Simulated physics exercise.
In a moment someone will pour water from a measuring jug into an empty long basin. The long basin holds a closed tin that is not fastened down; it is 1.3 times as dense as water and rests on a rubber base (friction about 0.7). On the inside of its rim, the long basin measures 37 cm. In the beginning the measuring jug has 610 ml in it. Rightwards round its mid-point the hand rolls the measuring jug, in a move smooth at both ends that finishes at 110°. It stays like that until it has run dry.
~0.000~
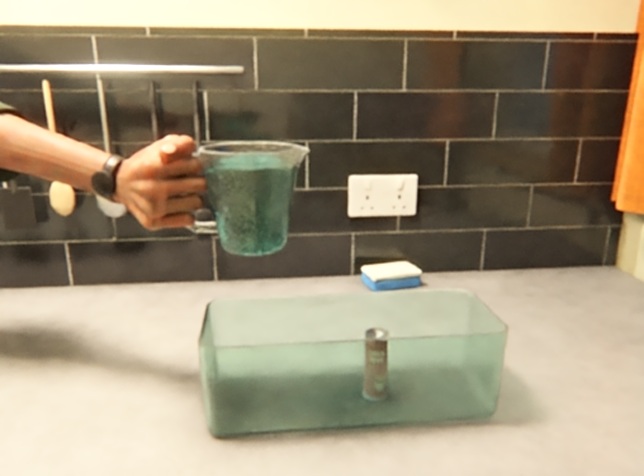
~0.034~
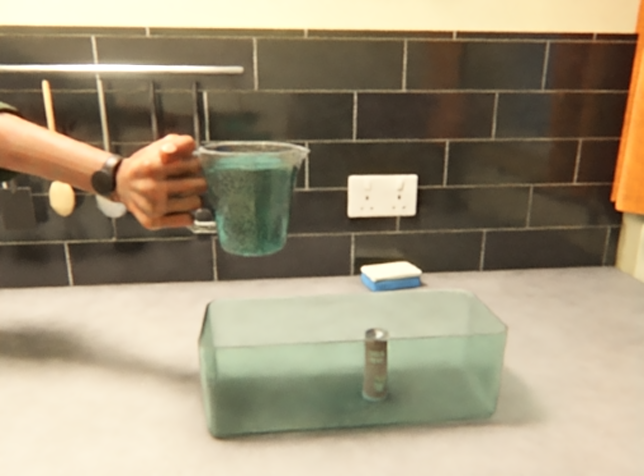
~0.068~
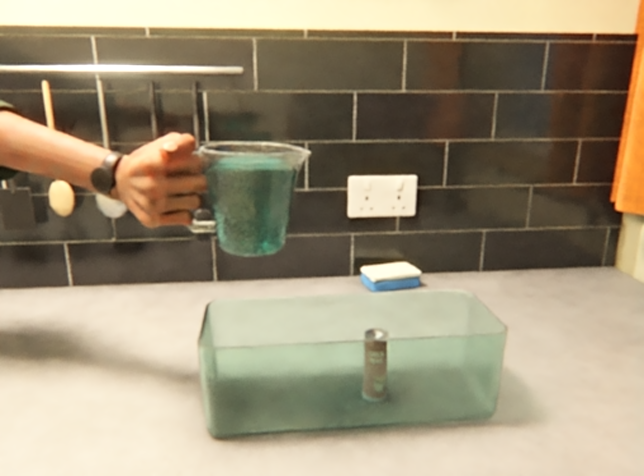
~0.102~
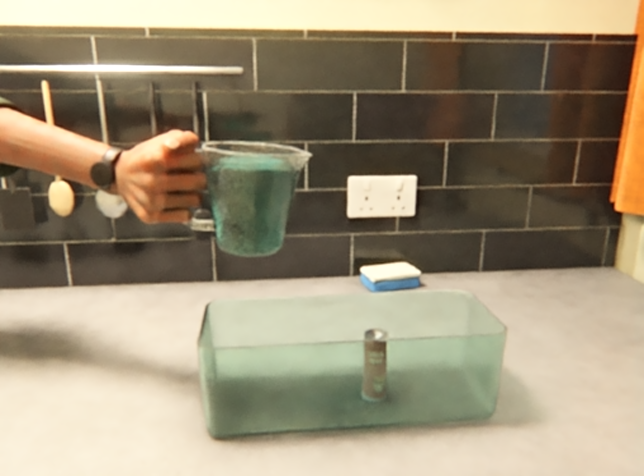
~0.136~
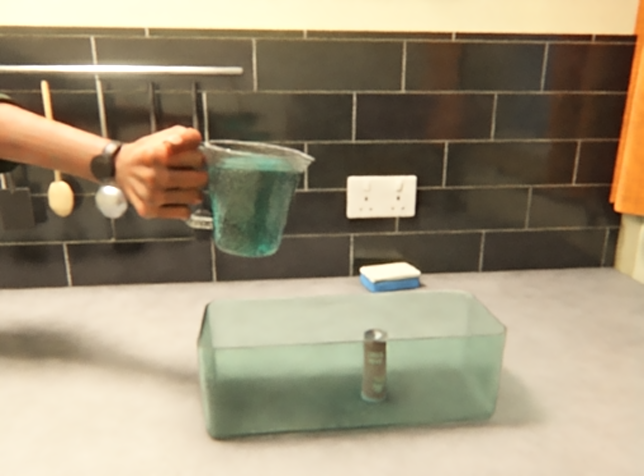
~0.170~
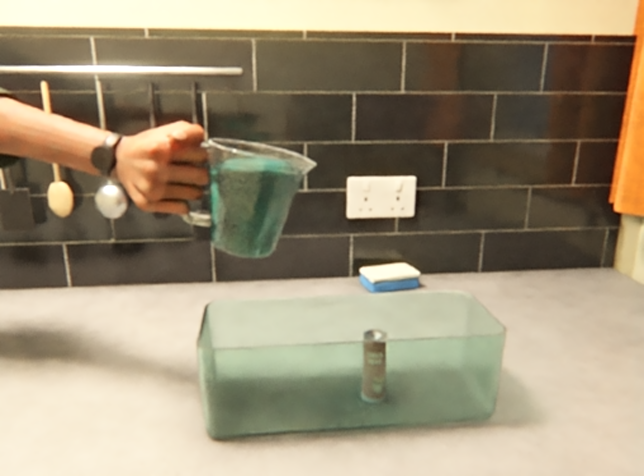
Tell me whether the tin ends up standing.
It is tipped over.
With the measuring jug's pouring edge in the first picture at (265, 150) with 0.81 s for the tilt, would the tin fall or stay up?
Then the tin remains standing.
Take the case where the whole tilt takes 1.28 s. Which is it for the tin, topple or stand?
The tin falls.
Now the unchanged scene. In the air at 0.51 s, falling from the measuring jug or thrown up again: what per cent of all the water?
Near 26 in a hundred.
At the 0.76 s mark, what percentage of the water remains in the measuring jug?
Remaining share: Approx. 12 %.
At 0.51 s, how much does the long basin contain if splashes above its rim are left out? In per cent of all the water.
Near 5 in a hundred.
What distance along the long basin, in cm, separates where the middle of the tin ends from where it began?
It finishes around 8.0 cm from where it began.
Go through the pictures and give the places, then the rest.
Tilt 0°; pouring edge (309, 149); surface from (207, 163) to (296, 162); the long basin's rim runs from (204, 323) to (489, 310); the tin's top is at (377, 336), in the first frame.
Tilt 0°; pouring edge (309, 150); surface from (206, 164) to (296, 162), in the second frame.
Tilt 2°; pouring edge (310, 152); surface from (207, 163) to (297, 164), in the third frame.
Tilt 4°; pouring edge (312, 154); surface from (208, 162) to (298, 165), in the fourth frame.
Tilt 7°; pouring edge (314, 158); surface from (211, 162) to (300, 167), in the fifth frame.
Tilt 12°; pouring edge (316, 163); surface from (213, 164) to (303, 168), in the sixth frame.
After 0.51 s the tilt is 77° and 69 per cent is still to pour; the tin stands where it began.
After 0.76 s the tilt is 109° and 12 per cent is still to pour; the tin stands 1 cm from where it began.
After 1.02 s the tilt is 110° and 0 per cent is still to pour; the tin lies on its side.
After 1.31 s the tilt is 110° and 0 per cent is still to pour; the tin lies on its side.
In the end the tin lies on its side.
